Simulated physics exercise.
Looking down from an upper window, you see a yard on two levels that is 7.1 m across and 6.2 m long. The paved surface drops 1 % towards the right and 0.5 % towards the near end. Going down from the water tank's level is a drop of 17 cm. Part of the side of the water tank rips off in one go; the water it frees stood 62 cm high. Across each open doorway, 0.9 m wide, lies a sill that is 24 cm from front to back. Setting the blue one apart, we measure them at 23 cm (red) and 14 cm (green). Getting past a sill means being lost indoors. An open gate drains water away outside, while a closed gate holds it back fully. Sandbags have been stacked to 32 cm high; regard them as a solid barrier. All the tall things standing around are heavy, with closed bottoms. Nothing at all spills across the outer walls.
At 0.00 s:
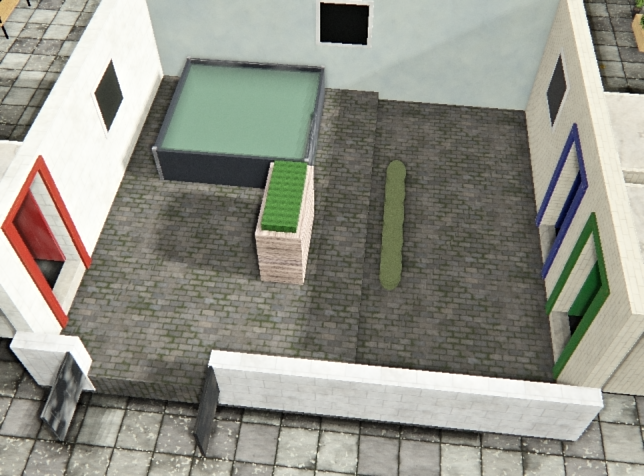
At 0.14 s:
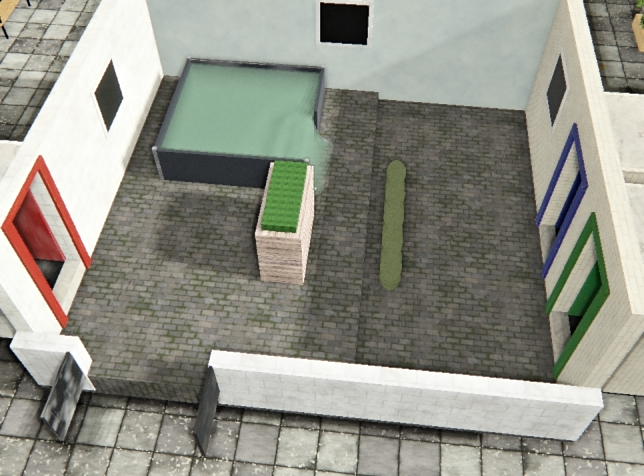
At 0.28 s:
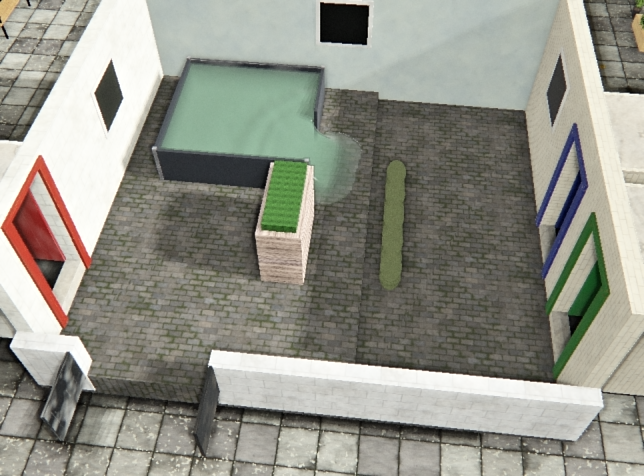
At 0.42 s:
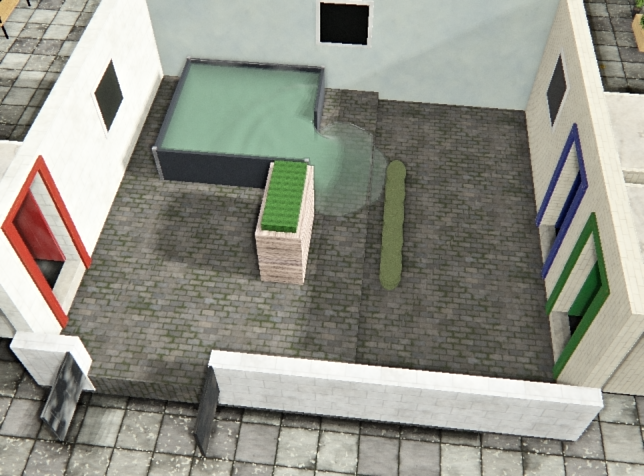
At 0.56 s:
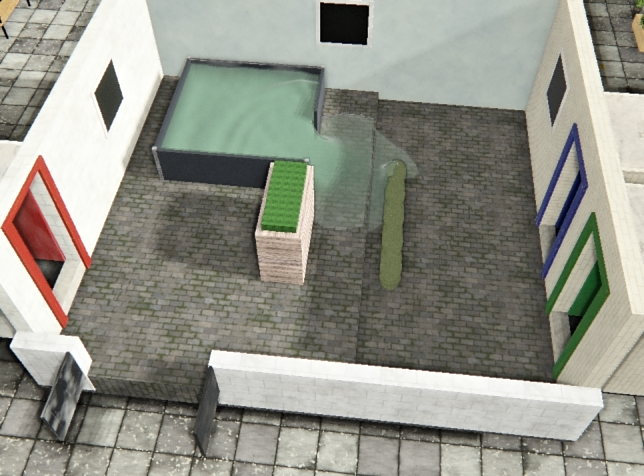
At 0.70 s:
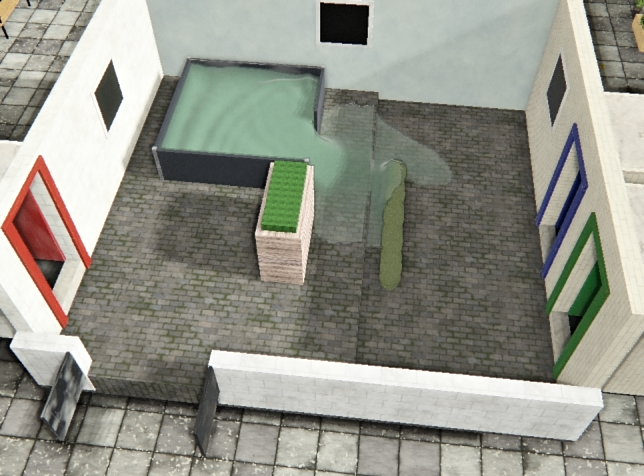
Water burst out of the right side of a raised tank in a walled yard, spread across the dark paving behind a brick block, then washed around the far end of the low green barrier.
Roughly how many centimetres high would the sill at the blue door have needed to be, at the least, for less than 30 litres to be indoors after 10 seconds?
At least 16 cm or so.
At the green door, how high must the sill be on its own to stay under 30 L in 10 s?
At the green door it takes roughly 16 centimetres.
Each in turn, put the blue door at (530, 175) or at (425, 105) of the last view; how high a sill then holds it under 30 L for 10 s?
In turn: About 13.0 cm, about 14.0 cm.
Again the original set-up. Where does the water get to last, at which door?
The red door.
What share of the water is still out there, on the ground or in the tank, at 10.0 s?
Around 94 in a hundred parts remain.
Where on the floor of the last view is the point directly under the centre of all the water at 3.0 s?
Approximately (327, 169).
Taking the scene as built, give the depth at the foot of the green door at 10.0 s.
Lab note: Depth approx. 16.5 cm.
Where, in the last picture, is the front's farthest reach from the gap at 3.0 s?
The farthest wet point is roughly at (556, 414) in the last view.
After 1.4 s water covers 25 % of the floor, deepest (50 cm) near (385, 191); it has not reached the blue door.
After 3.0 s water covers 55 % of the floor, deepest (43 cm) near (385, 199); 9 cm at the blue door, 0 litres in over its 8 cm sill.
After 10.0 s water covers 70 % of the floor, deepest (26 cm) near (556, 414); 17 cm at the blue door, 154 litres in over its 8 cm sill.
At the blue door as built, the water arrived by 2.7 s and peaked near 20 cm at 8.8 s.
With a sill of 13.5 cm, 55 litres would have come in within the 10 s; with 18.5 cm, 8 litres. So under 30 litres takes about 16 cm.
